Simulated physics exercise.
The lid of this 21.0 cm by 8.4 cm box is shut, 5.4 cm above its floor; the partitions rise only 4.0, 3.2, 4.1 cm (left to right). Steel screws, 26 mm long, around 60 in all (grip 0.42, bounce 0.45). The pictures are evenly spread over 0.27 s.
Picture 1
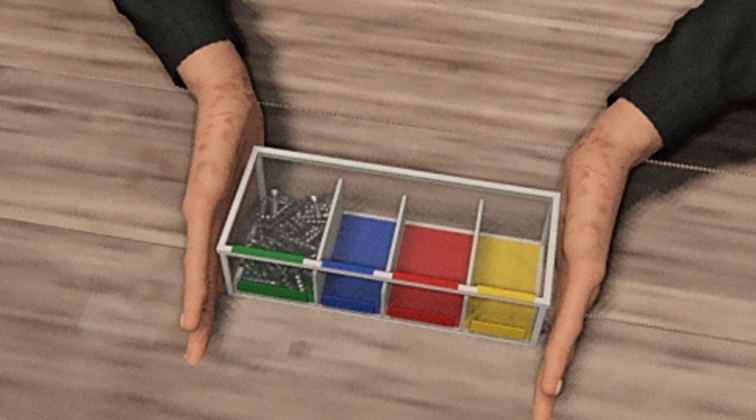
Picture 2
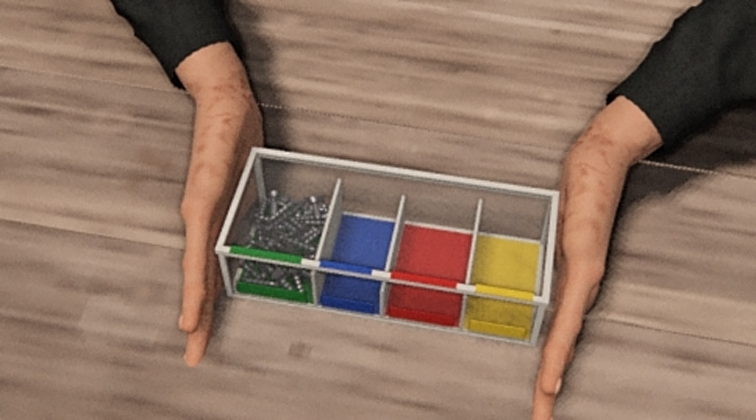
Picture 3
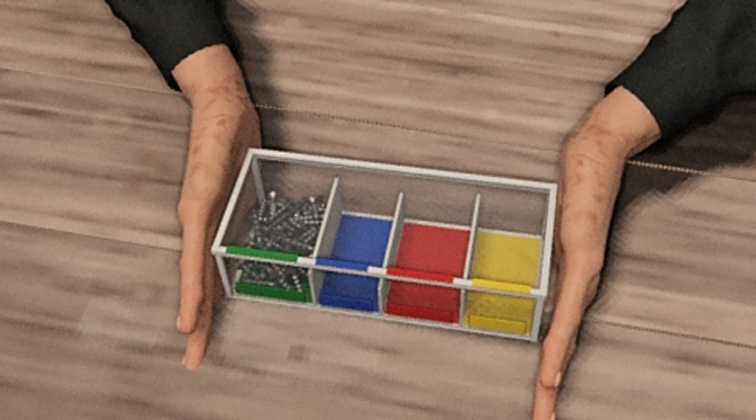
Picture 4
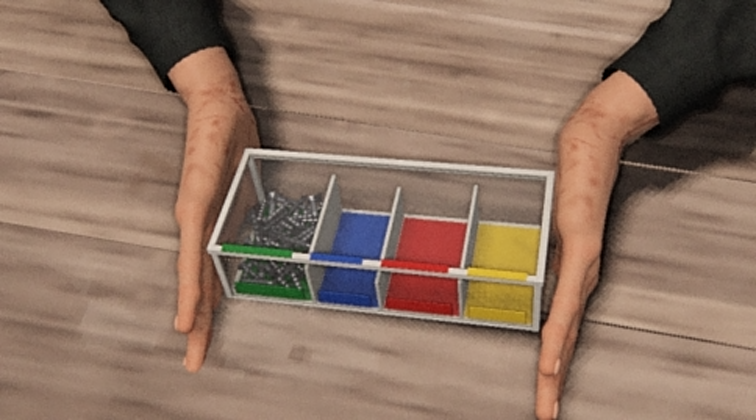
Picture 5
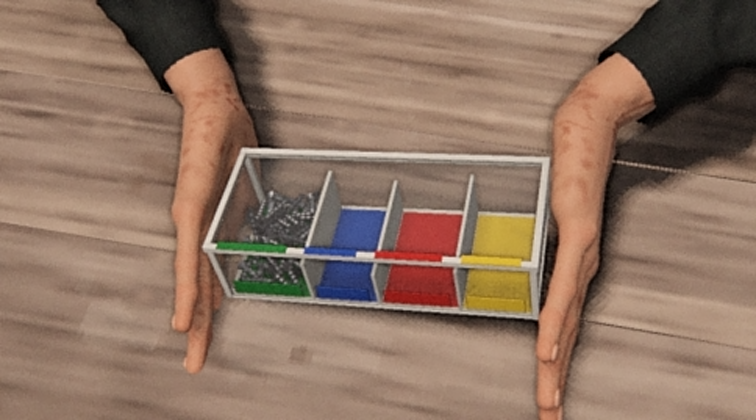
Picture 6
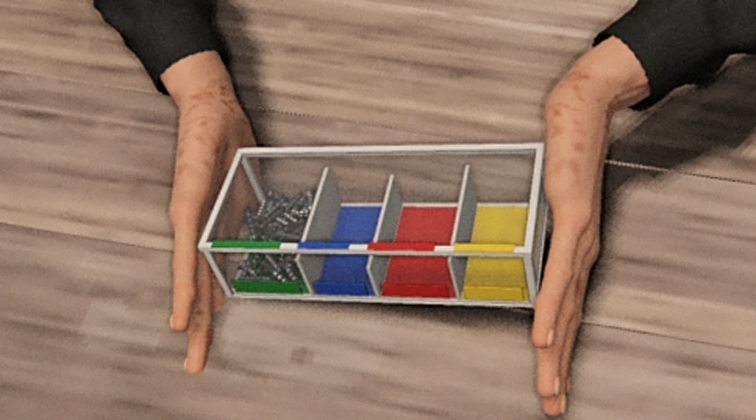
At first, two hands frame a clear box with green, blue, red and yellow compartments, small metal pieces heaped in the green one at left. Then the box slowly tilts, its right end rising slightly as the hands stay at its ends, while the pieces remain in the green compartment.
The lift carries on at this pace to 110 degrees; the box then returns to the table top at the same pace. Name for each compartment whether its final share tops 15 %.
Red compartment: Below; blue compartment: Below; green compartment: Above; yellow compartment: Below.
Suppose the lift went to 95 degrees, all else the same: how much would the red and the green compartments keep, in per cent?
In that case red 0; green 100.
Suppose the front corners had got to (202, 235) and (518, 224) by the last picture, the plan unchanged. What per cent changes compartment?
In that case some 0 per cent.
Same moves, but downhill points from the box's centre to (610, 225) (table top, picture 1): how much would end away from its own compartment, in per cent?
Some 25 per cent.
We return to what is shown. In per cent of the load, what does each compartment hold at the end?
Red 0; blue 0; green 100; yellow 0.
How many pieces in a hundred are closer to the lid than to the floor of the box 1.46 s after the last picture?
Some 40 per cent.
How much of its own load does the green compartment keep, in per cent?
About 100 per cent.
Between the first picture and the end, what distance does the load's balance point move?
About 1.0 cm.
Then, 1.46 s after the last picture, tilt 110 degrees; green 100 %.
Then, 2.43 s after the last picture, tilt 51 degrees; green 100 %.
Then, 3.39 s after the last picture, tilt 0 degrees; green 100 %.
In the end, red 0 %, blue 0 %, green 100 %, yellow 0 %.
